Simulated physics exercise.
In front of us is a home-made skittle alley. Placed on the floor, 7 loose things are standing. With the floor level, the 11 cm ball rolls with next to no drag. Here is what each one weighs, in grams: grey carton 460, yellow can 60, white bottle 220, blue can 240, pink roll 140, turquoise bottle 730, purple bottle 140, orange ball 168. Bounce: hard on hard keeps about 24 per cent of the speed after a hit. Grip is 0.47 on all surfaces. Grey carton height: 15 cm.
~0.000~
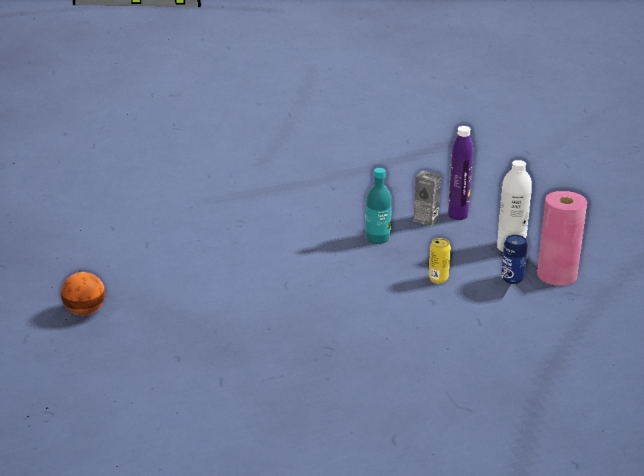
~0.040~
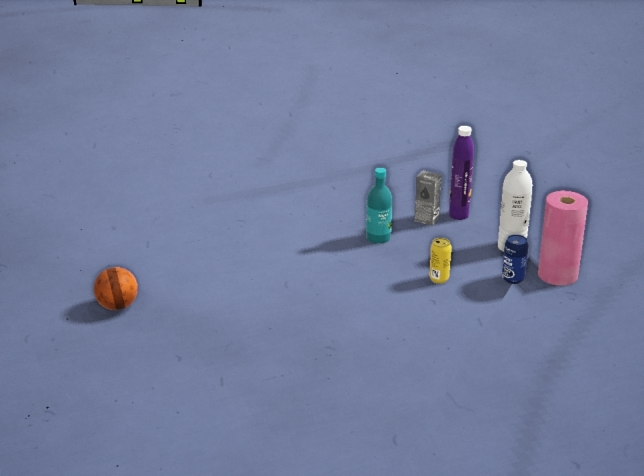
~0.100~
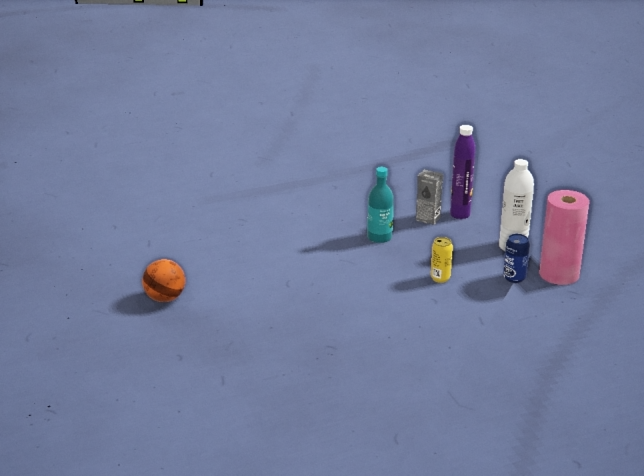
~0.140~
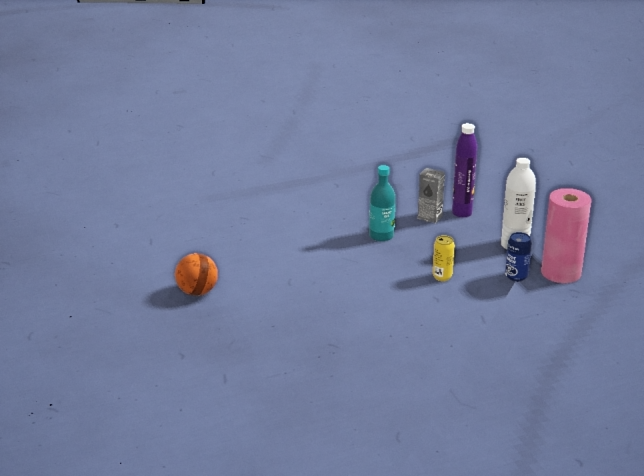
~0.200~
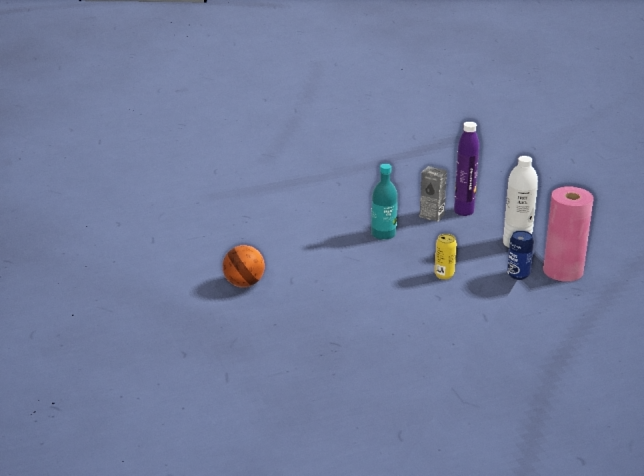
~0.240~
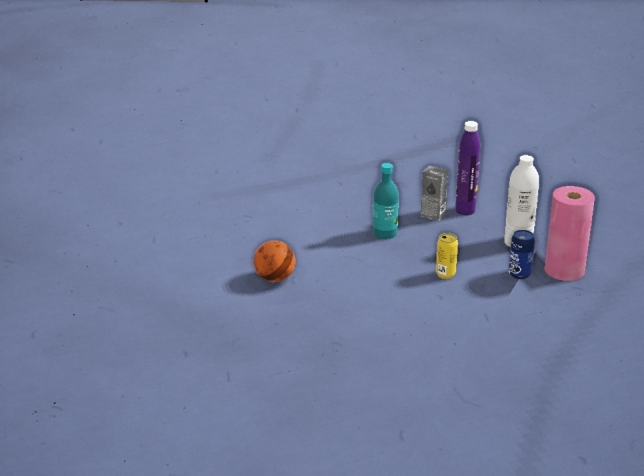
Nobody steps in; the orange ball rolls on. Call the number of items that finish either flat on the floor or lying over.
Items over or lost: One.
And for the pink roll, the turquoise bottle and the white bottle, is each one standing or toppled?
Well, the pink roll holds steady, the turquoise bottle holds steady, and the white bottle tumbles down.
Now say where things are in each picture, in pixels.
In the first frame, 0 cm rolled; orange ball (83, 294); grey carton (427, 198); yellow can (439, 261).
In the second frame, 8 cm rolled; orange ball (116, 289); pink roll (563, 238).
In the third frame, 21 cm rolled; orange ball (164, 281); purple bottle (463, 172).
In the fourth frame, 29 cm rolled; orange ball (197, 275); blue can (518, 257).
In the fifth frame, 41 cm rolled; orange ball (244, 267); turquoise bottle (385, 200).
In the sixth frame, 49 cm rolled; orange ball (275, 262); grey carton (434, 194); yellow can (447, 257).
Around 0.64 s, 117 cm rolled; orange ball near (505, 223); white bottle shifted 6 cm.
Around 1.54 s, 128 cm rolled; orange ball near (518, 198); white bottle on its side.
Finally (4.0 s), on their side or leaning hard on the floor, white bottle; the other 6 still in place (within 8 cm). Final places as that camera would see them, grey carton near (434, 194), yellow can near (447, 257).
